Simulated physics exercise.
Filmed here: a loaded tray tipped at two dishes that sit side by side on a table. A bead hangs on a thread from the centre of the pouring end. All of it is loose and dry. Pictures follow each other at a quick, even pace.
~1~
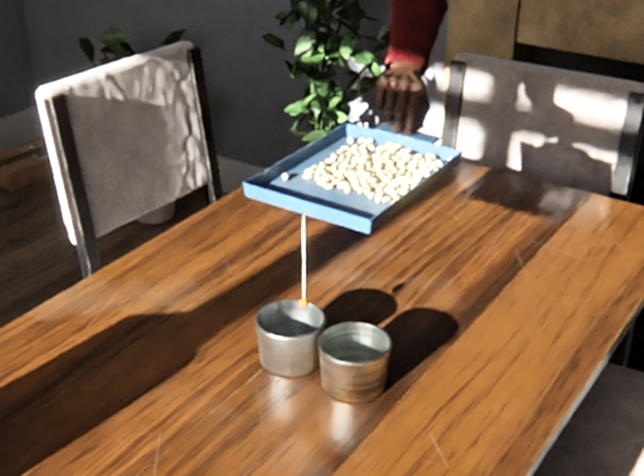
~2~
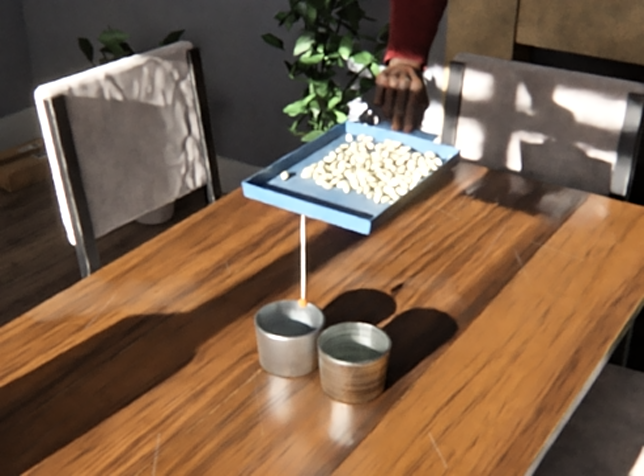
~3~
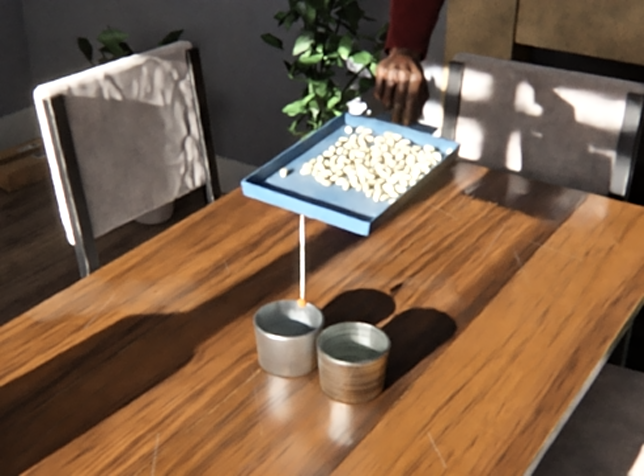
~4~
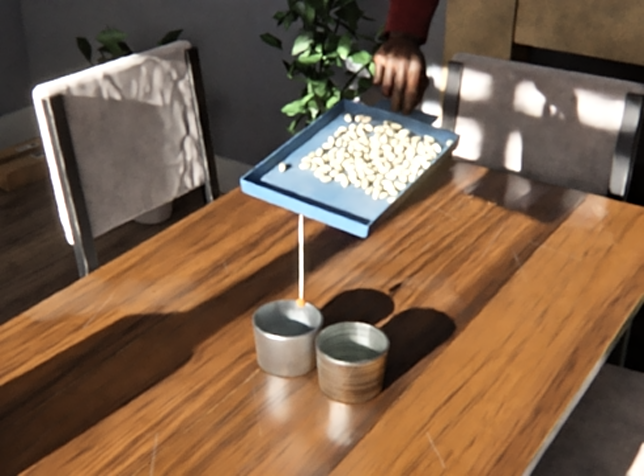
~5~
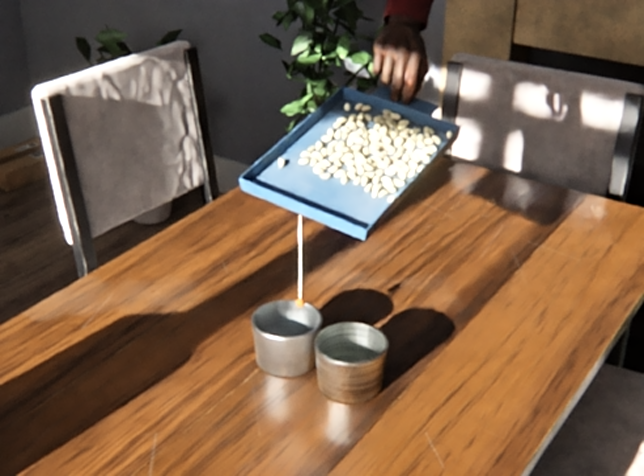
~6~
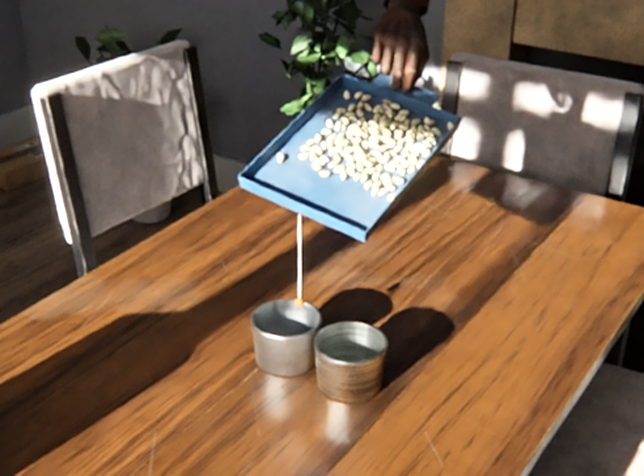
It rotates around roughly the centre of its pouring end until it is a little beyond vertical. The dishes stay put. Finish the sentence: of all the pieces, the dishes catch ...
... most of them.
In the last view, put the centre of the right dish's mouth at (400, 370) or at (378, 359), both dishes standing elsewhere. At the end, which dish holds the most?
Well, first the one further left, then the one further left.
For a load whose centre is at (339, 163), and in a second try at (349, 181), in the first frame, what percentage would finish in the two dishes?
In order, roughly 70 % and 70 %.
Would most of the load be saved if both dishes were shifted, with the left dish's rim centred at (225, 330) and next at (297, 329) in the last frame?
In order, they'd catch a minor share, and next a major share.
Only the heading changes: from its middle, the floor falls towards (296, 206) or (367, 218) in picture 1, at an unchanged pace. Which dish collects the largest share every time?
Tilt 1: Left-side dish. Tilt 2: Right-side dish.
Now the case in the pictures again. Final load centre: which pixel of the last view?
Roughly pixel (351, 372).
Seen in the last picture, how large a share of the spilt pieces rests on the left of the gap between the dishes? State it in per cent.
About 50 per cent.
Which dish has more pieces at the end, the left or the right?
Answer: The one at right.
Shortly afterwards, tray tipped steeply; all but a few on the tray; only a few in the air.
Next, tray tipped right over; near a third on the tray; near a third in the right dish; a little outside both; near a quarter in the air.
Some moments later, tray tipped past a quarter turn; all but a few in the right dish; a little outside both.
In the end, tray tipped past a quarter turn; all but a few in the right dish; none at all in the left dish; a little outside both.
